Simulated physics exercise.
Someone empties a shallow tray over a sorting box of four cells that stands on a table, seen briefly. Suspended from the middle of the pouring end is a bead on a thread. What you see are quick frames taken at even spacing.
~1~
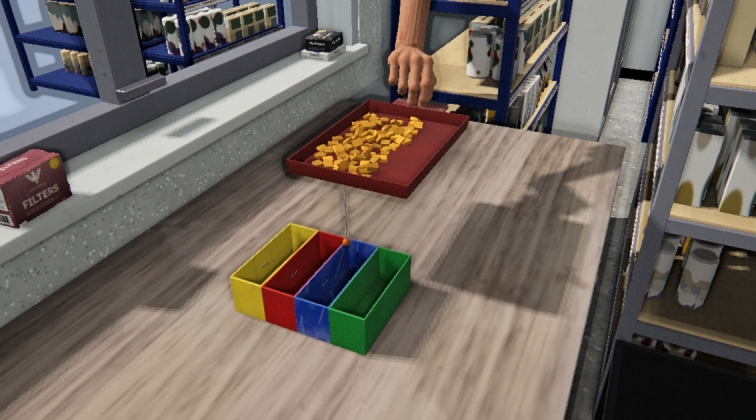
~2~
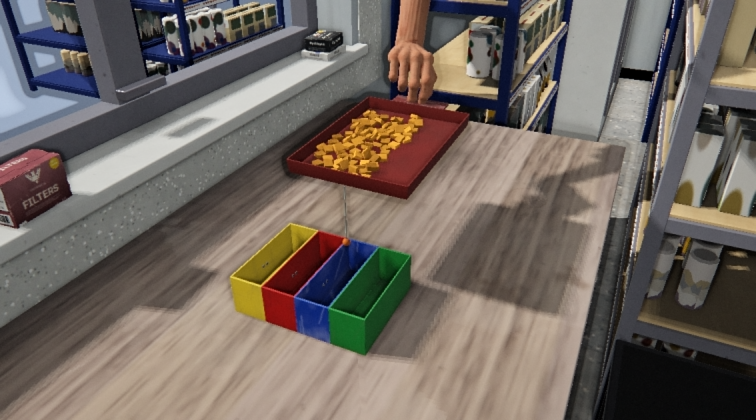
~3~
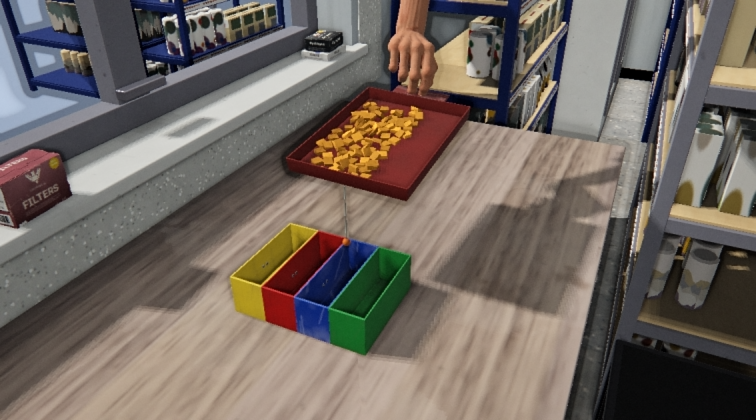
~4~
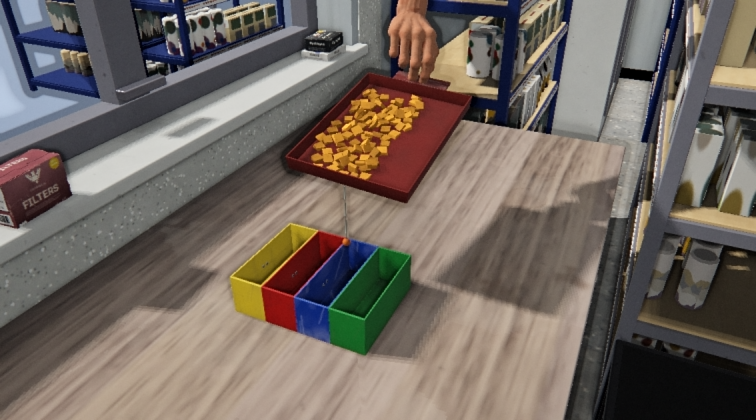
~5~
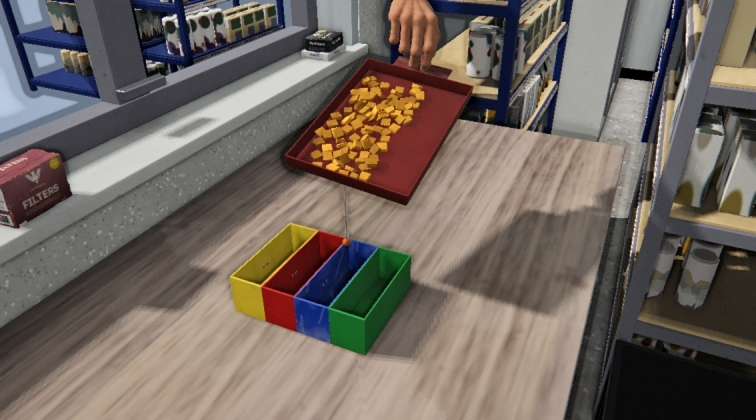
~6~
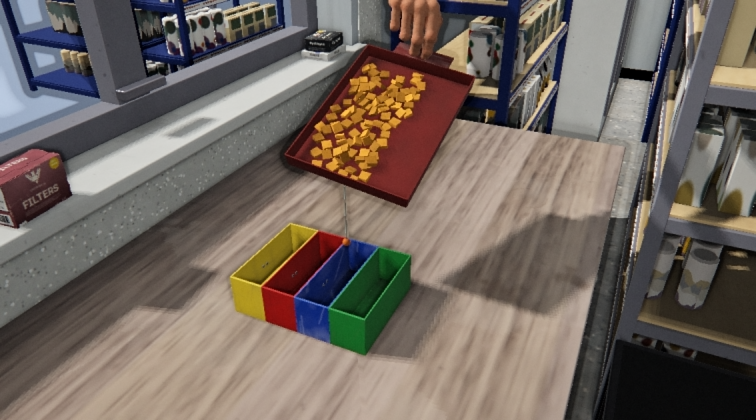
On a wooden table, a hand raises the back of a red tray of crackers.
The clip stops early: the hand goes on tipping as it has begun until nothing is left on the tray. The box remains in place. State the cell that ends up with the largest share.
It is the green cell.
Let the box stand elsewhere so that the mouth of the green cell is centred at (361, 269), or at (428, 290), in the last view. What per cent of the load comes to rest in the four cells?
In order, about 40 and 100 in a hundred.
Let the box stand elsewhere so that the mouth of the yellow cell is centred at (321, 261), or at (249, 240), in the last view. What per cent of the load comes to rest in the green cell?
The first try gives 10 per cent, the second 10 per cent.
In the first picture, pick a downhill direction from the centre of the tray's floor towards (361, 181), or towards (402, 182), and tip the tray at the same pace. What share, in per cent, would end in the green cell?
Lab note: Try one about 30 %, try two about 60 %.
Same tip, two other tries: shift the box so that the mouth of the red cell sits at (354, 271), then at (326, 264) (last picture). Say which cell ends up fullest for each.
One: Blue. Two: That green cell.
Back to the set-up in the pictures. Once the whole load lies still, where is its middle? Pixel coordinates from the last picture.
The centre comes to rest close to (375, 309).
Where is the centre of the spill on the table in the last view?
Centre at rest: About (422, 336).
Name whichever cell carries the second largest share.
Second place belongs to that blue cell.
Shortly afterwards, tray tipped steeply; the bulk on the tray; only a few in the green cell; a little falling or outside the box.
Next, tray tipped past a quarter turn; near two thirds on the tray; near a quarter in the green cell; a little in the blue cell; a little falling or outside the box.
Some moments later, tray tipped past a quarter turn; near two thirds in the green cell; near a quarter in the blue cell; only a few in the red cell; near a quarter falling or outside the box.
In the end, tray tipped past a quarter turn; near two thirds in the green cell; near a quarter in the blue cell; only a few in the red cell; none at all in the yellow cell; near a quarter outside the box.
